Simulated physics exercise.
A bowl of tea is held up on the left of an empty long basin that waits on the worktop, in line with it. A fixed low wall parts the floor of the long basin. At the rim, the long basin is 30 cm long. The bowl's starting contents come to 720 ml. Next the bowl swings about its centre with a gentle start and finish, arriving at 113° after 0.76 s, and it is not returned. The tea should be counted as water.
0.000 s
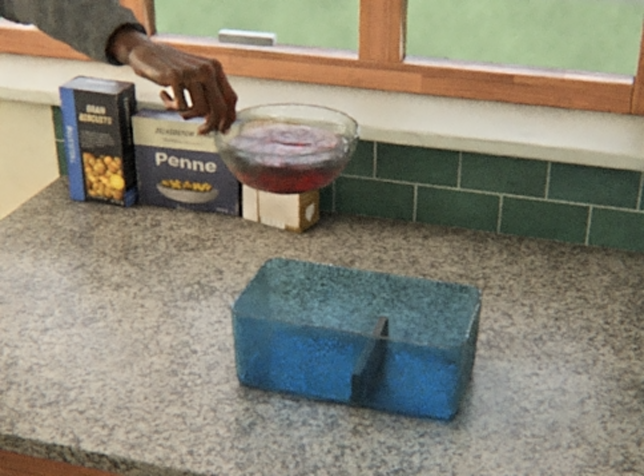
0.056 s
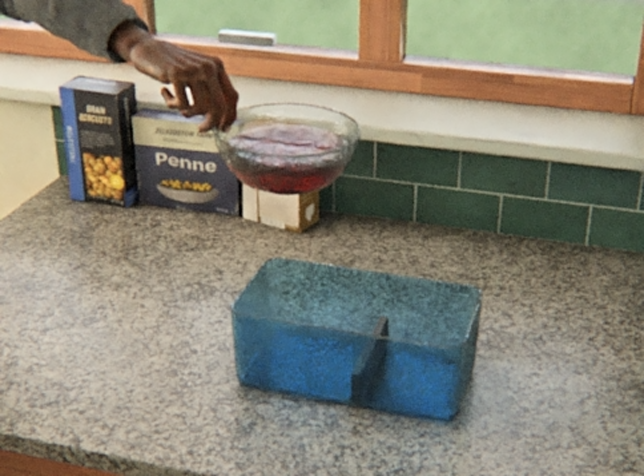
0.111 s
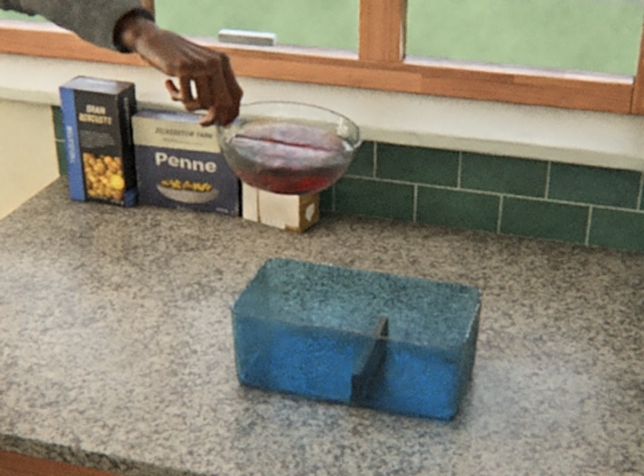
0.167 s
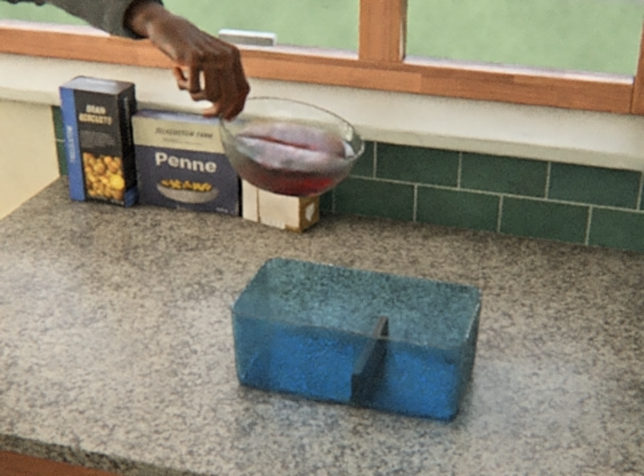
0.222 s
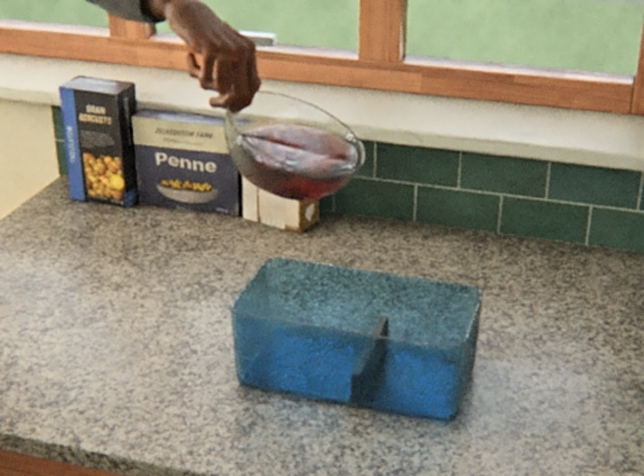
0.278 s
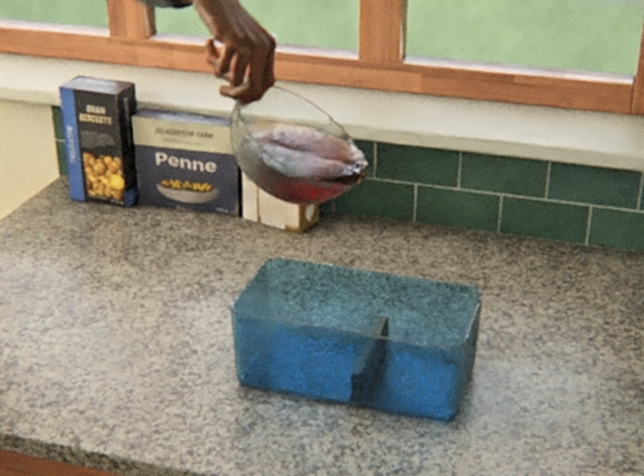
A clear glass bowl of reddish liquid is held by a hand above a speckled grey kitchen worktop, seen from slightly above by a still camera. A long, translucent blue basin with a dark divider sits in front, with two boxes, one labelled Penne, behind at left beneath a wooden-framed window and green tiles. The hand shifts right and steadily tilts the bowl, lowering its right rim.
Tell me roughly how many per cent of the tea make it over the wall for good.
Roughly 62 per cent make it over.
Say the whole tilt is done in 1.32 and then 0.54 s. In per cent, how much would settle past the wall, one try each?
Respectively about 80 and 55 percent.
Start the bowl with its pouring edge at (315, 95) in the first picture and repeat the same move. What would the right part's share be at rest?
It would then come to around 35 percent.
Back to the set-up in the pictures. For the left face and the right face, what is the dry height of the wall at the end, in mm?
Some 36 mm on the left and 24 mm on the right.
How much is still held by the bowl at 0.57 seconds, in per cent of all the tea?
About 6 per cent.
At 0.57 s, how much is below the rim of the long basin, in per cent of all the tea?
Roughly 48 per cent.
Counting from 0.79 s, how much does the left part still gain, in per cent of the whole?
Roughly 7 per cent.
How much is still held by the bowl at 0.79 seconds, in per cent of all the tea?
I'd estimate some 0 per cent.
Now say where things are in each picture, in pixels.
In the first frame, it leans 0°; its right rim is at (357, 137); the tea meets the walls at (228, 139) and (351, 153); the long basin's rim runs from (249, 284) to (473, 319); the wall's top is at (371, 345).
In the second frame, it leans 2°; its right rim is at (357, 139); the tea meets the walls at (228, 138) and (351, 154).
In the third frame, it leans 6°; its right rim is at (359, 145); the tea meets the walls at (230, 136) and (352, 156).
In the fourth frame, it leans 13°; its right rim is at (360, 154); the tea meets the walls at (233, 135) and (355, 160).
In the fifth frame, it leans 22°; its right rim is at (361, 166); the tea meets the walls at (237, 135) and (360, 164).
In the sixth frame, it leans 33°; its right rim is at (359, 179); the tea meets the walls at (243, 139) and (354, 167); 3 per cent is over the edge.
By 0.57 s the tilt is 97° and 6 per cent is still to pour, 0 is left of the wall and 48 right of it.
By 0.79 s the tilt is 113° and 0 per cent is still to pour, 28 is left of the wall and 62 right of it.
By 1.01 s the tilt is 113° and 0 per cent is still to pour, 34 is left of the wall and 63 right of it.
By 1.26 s the tilt is 113° and 0 per cent is still to pour, 34 is left of the wall and 62 right of it.
At rest 34 per cent lies left of the wall, 62 right of it and 3 outside.
